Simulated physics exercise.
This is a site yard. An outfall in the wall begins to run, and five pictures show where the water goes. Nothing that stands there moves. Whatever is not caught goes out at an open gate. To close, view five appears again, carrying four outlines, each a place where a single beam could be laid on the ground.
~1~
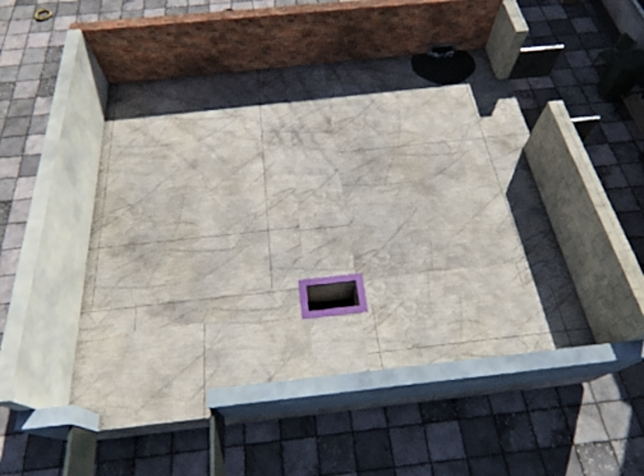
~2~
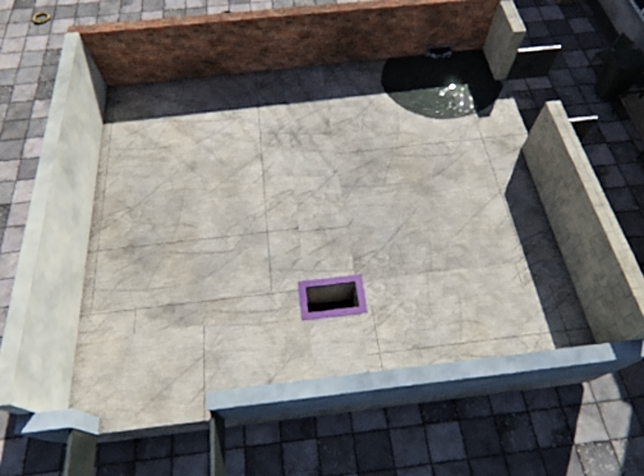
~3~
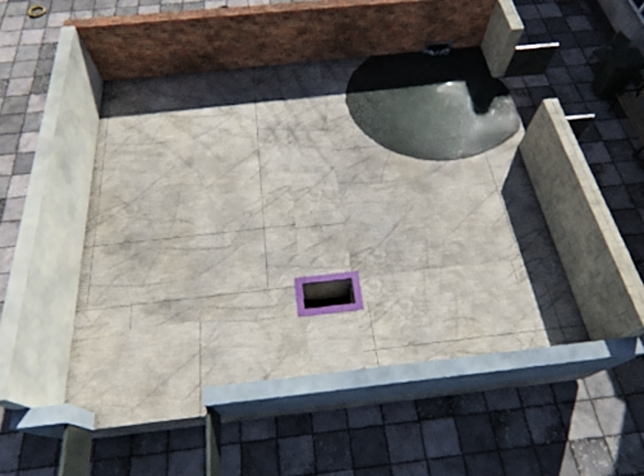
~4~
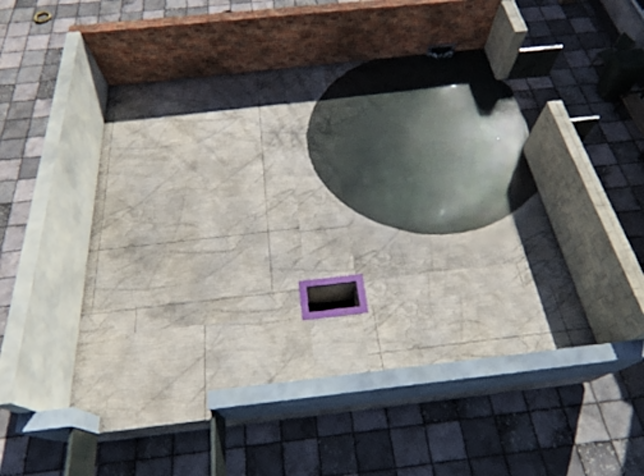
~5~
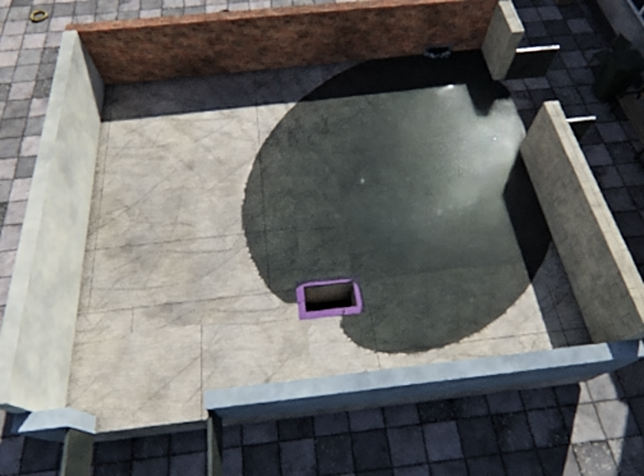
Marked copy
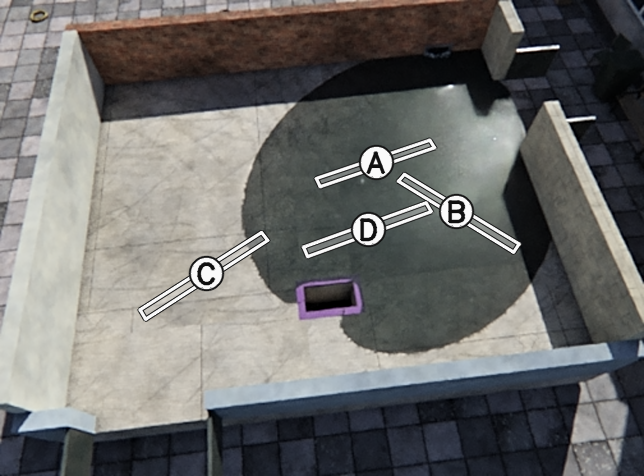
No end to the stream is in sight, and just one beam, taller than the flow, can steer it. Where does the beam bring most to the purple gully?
Best: C.
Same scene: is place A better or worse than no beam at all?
Worse.
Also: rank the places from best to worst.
Best to worst: C, B, A, D.
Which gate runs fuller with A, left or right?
More leaves on the left.
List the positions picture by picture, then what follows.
In the first picture, outfall at (442, 48); purple gully at (333, 296); open gate at (160, 407); open gate at (509, 112); front seen at (447, 80), 2 % of the ground wet; purple gully still dry.
In the second picture, front seen at (422, 112), 7 % of the ground wet; purple gully still dry.
In the third picture, front seen at (452, 158), 14 % of the ground wet; purple gully still dry.
In the fourth picture, front seen at (364, 214), 27 % of the ground wet; purple gully still dry.
In the fifth picture, front seen at (359, 329), 45 % of the ground wet; purple gully taking water.
On the marked copy, A from (318, 182) to (432, 143); B from (401, 177) to (516, 248); C from (142, 314) to (264, 236); D from (305, 251) to (428, 207).
For place A, about 9 % of the stream goes into the purple gully, about 91 % out by the gates.
For place B, about 15 % of the stream goes into the purple gully, about 84 % out by the gates.
For place C, about 22 % of the stream goes into the purple gully, about 77 % out by the gates.
For place D, about 3 % of the stream goes into the purple gully, about 97 % out by the gates.
